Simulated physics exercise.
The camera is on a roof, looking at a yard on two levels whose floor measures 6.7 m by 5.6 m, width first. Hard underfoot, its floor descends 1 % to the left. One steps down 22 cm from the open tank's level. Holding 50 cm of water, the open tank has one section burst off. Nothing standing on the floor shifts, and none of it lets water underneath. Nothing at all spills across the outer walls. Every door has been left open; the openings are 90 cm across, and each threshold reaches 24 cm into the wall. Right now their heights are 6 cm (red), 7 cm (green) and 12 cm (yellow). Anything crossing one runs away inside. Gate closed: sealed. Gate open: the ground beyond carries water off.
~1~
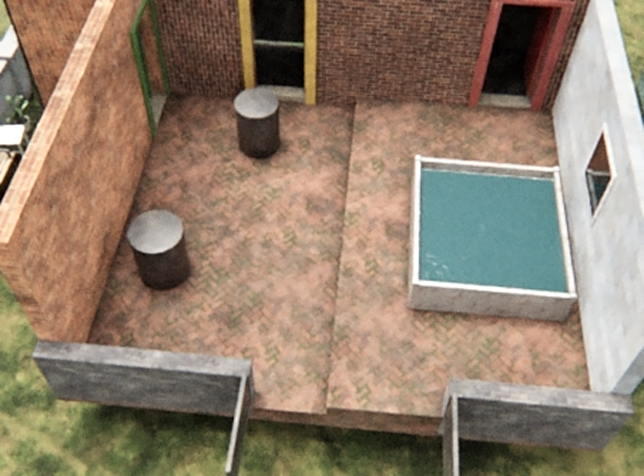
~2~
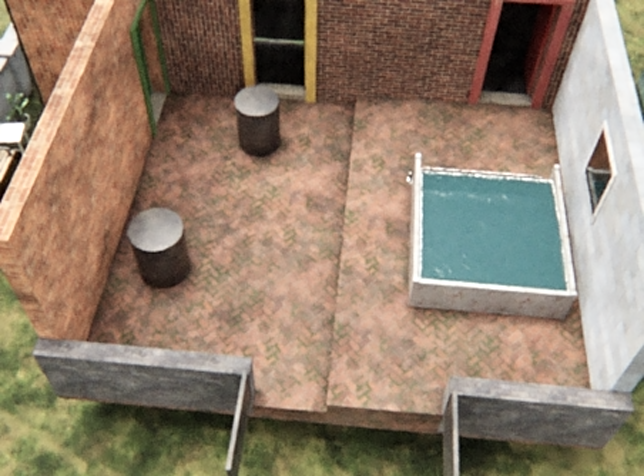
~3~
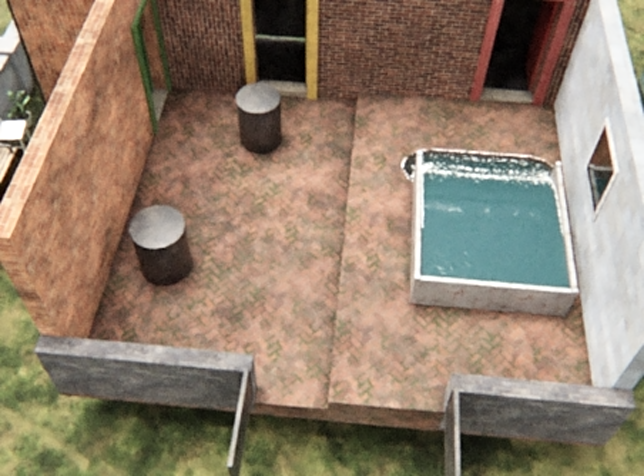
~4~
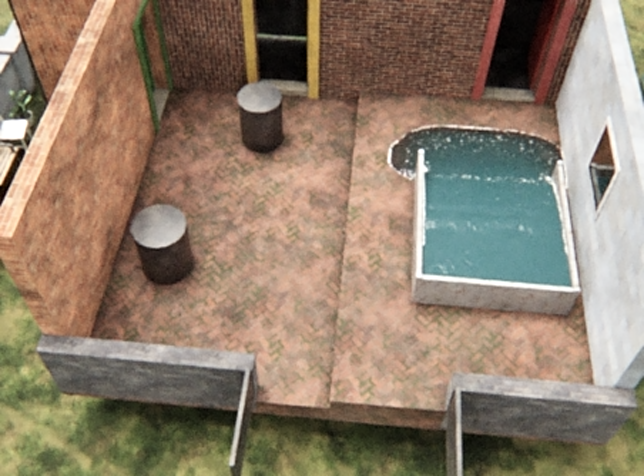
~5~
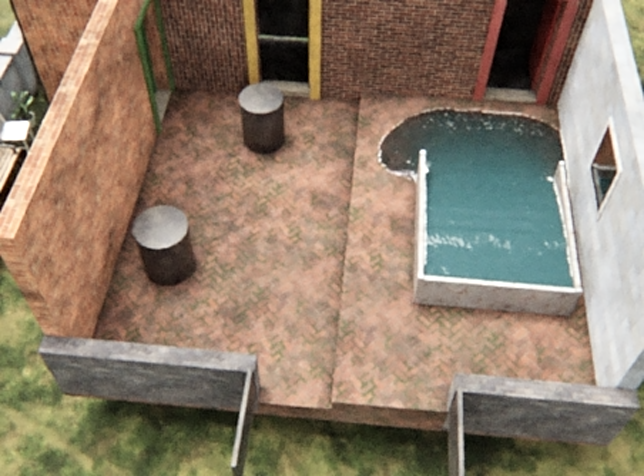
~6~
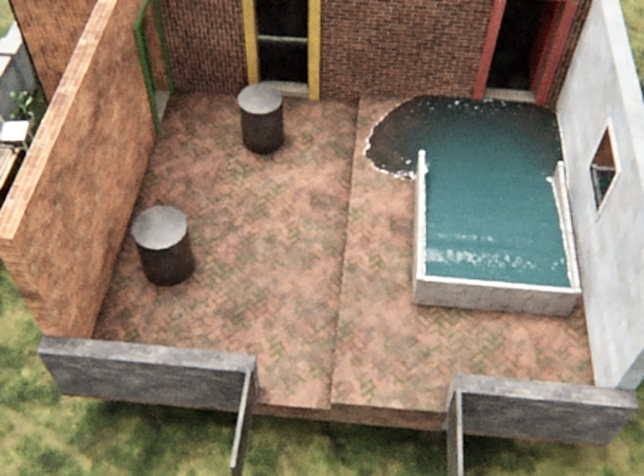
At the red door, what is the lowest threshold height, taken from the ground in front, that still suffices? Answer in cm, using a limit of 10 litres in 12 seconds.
Roughly 31 cm above the ground.
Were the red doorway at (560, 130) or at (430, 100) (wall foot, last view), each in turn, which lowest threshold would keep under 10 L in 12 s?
28 and 27 cm.
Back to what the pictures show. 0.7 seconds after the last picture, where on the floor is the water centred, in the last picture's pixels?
My guess is close to (481, 199).
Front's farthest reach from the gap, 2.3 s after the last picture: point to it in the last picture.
Look about (173, 88) in the last picture.
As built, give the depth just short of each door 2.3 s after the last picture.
Depths in cm: Red 24, green 11, yellow 8.
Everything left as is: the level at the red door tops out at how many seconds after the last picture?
I'd say near 1.4 seconds.
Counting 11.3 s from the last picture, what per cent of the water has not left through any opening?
Some 66 %.
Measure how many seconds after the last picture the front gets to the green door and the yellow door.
Green: 2.2 s; yellow: 1.1 s.
Then, 0.7 s after the last picture water covers 20 % of the floor, deepest (32 cm) near (460, 105); 20 cm at the red door, 65 litres in over its 6 cm threshold.
Then, 2.3 s after the last picture water covers 30 % of the floor, deepest (26 cm) near (491, 100); 24 cm at the red door, 325 litres in over its 6 cm threshold.
Then, 11.3 s after the last picture water covers 75 % of the floor, deepest (9 cm) near (166, 109); 3 cm at the red door, 465 litres in over its 6 cm threshold.
At the red door as built, the water peaked near 31 cm, 1.3 s after the last picture.
Run again over the same 12 s with other heights there, 25 litres in over 28 cm, 0 litres over 37.5 cm. The limit of 10 litres is kept from about 31 cm up.
